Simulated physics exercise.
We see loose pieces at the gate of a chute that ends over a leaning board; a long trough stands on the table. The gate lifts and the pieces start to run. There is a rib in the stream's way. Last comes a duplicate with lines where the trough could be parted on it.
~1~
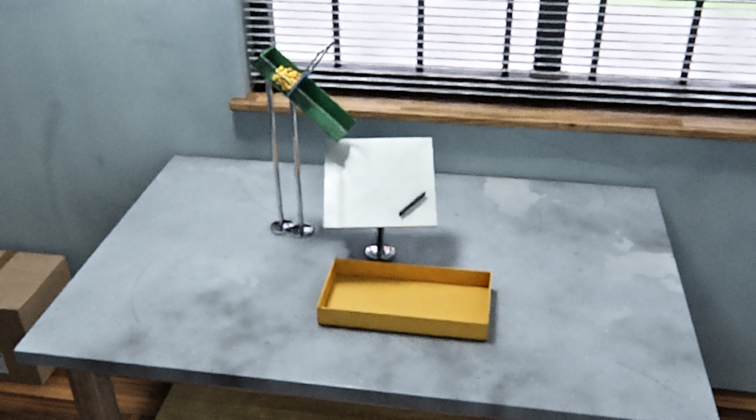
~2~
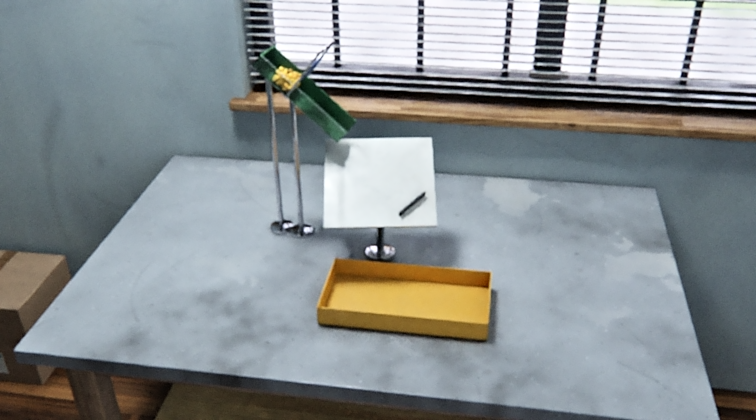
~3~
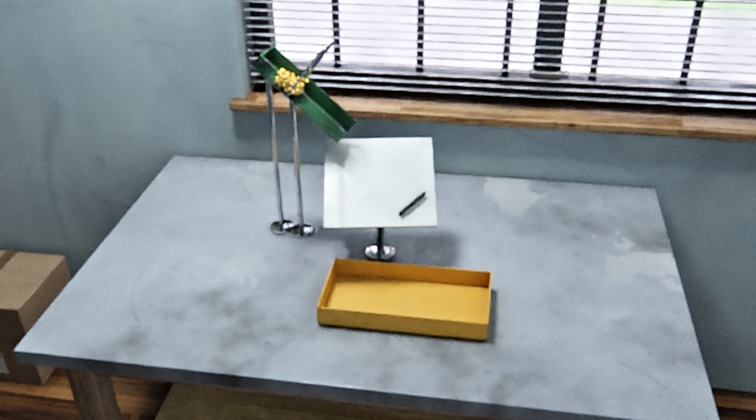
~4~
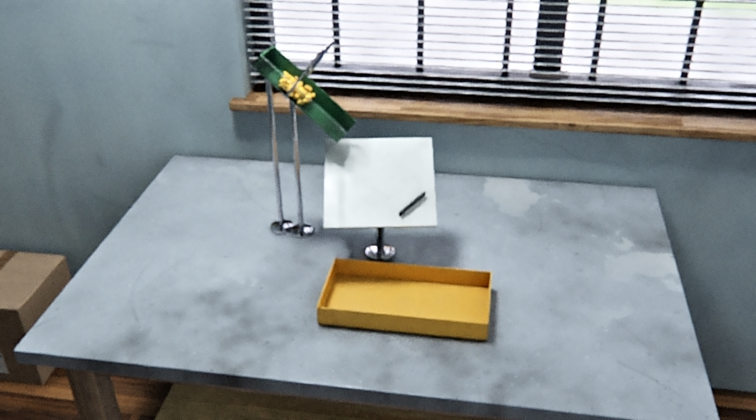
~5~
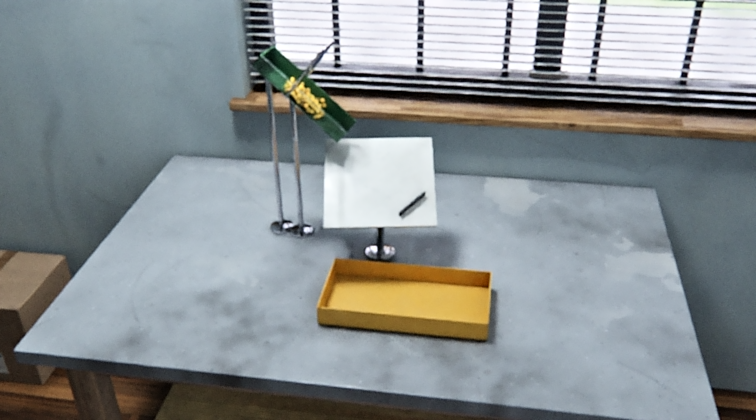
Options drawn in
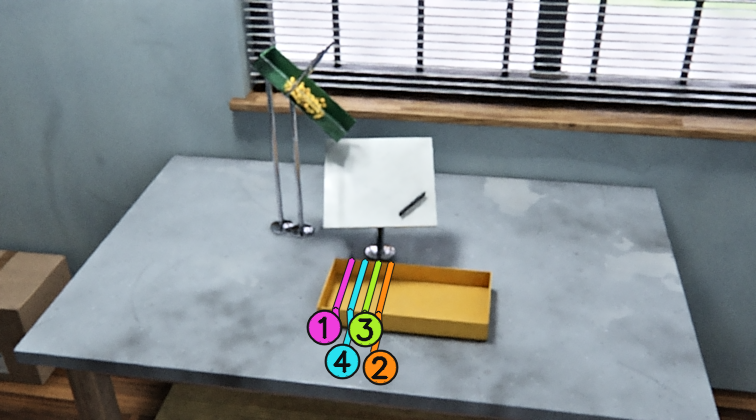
Small yellow pieces slide a short way down a green chute above a tilted white board.
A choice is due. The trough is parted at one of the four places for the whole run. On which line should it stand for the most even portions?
The answer is line 2.
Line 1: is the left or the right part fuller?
More lands on the right.
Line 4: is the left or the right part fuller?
More lands on the right.
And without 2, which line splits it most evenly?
Line 3.
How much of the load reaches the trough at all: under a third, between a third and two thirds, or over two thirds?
Over two thirds.
On the marked copy, line 1 crosses the front rim at (335, 309); line 2 crosses the front rim at (378, 313); line 3 crosses the front rim at (364, 312); line 4 crosses the front rim at (350, 310).
With 1, of what is caught, none at all on the left of the divider, the whole lot on the right.
With 2, of what is caught, close to half on the left of the divider, close to half on the right.
With 3, of what is caught, a small share on the left of the divider, the bulk on the right.
With 4, of what is caught, none at all on the left of the divider, the whole lot on the right.
